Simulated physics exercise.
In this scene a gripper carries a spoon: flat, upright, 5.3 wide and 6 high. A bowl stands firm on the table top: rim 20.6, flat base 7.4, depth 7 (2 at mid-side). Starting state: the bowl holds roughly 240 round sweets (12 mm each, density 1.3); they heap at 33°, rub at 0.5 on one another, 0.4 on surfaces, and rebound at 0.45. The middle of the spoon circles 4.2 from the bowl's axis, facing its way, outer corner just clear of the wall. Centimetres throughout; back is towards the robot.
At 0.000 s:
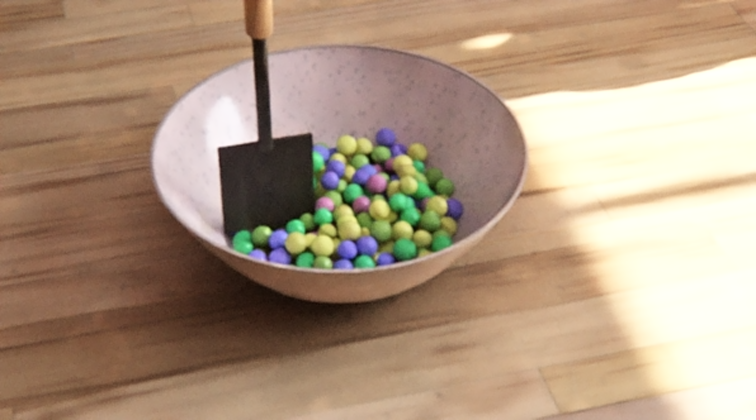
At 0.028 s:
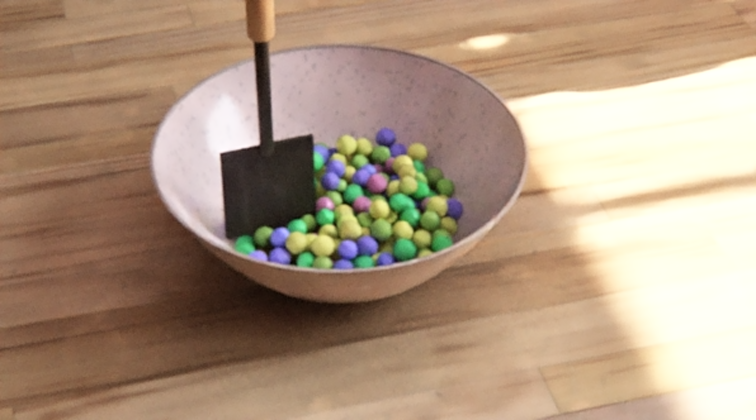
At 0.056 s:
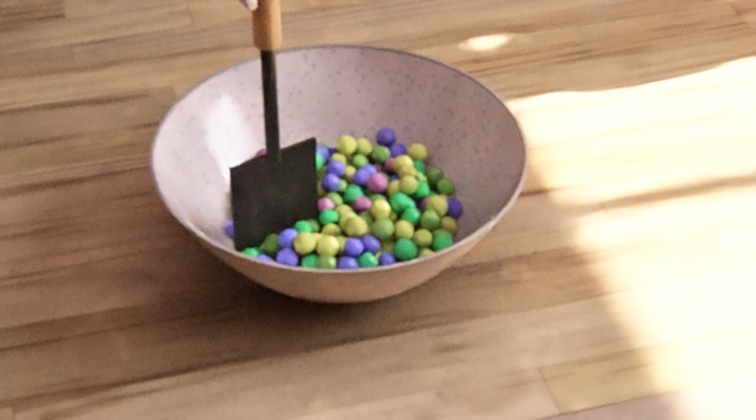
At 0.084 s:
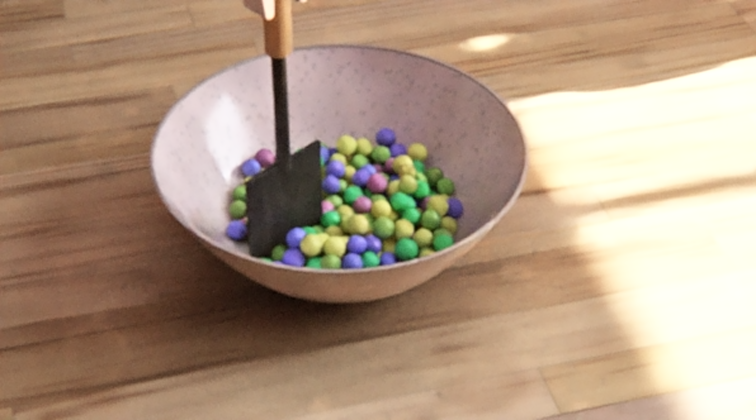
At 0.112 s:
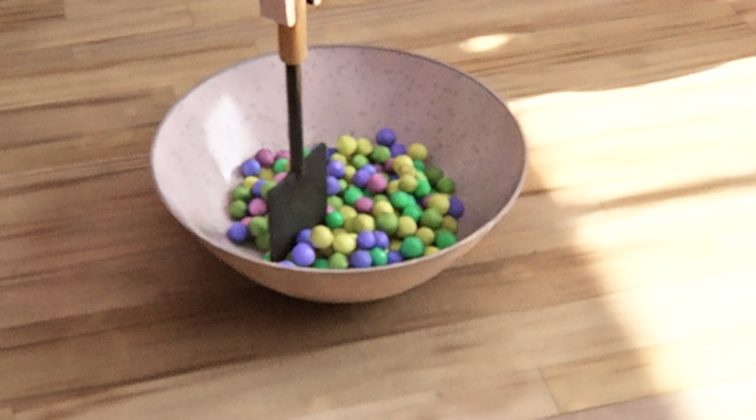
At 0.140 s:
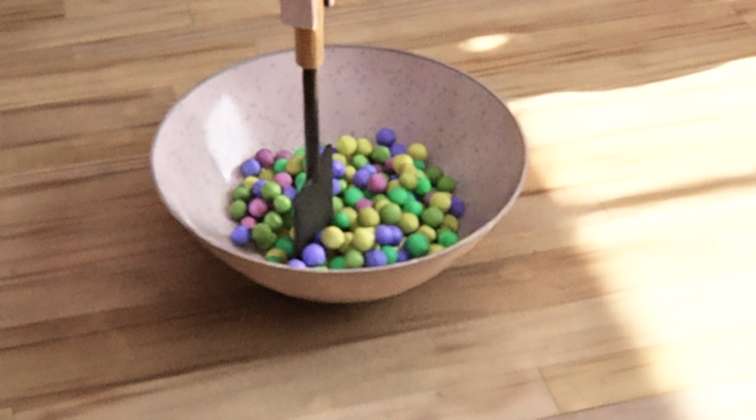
A dark, flat spoon with a wooden handle, held by a gripper, swept a short way rightward through colorful round sweets in a speckled bowl, turning nearly edge-on and revealing more sweets behind it.
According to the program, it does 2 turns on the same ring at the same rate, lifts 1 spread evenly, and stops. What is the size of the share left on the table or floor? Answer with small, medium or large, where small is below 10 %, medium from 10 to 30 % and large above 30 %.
It is small.
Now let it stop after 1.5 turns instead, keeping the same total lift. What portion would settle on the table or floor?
Roughly 0 per cent.
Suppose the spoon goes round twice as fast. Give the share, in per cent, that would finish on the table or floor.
Estimated share: Near 25 %.
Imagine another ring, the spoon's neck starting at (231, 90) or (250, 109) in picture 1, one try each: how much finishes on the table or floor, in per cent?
Roughly 0 % and 0 %.
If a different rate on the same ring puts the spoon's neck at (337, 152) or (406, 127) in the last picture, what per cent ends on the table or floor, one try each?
Well, about 5 percent the first time and about 30 percent the second.
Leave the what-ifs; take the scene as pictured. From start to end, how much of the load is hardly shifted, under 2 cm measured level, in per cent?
I'd say something near 10 percent.
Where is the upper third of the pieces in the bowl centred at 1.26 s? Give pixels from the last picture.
Centre, approx.: (368, 138).
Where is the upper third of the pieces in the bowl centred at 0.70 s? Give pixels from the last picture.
That third sits centred at about (237, 174).
After 0.70 s, 318° round, highest piece 8 above the table; 241 in the bowl.
After 1.26 s, 220° round, highest piece 8 above the table; 241 in the bowl.
After 1.74 s, 0° round, highest piece 5 above the table; 241 in the bowl.
After 2.44 s, 0° round, highest piece 5 above the table; 241 in the bowl.
At rest, 241 in the bowl. That is 0 % on the table or floor.
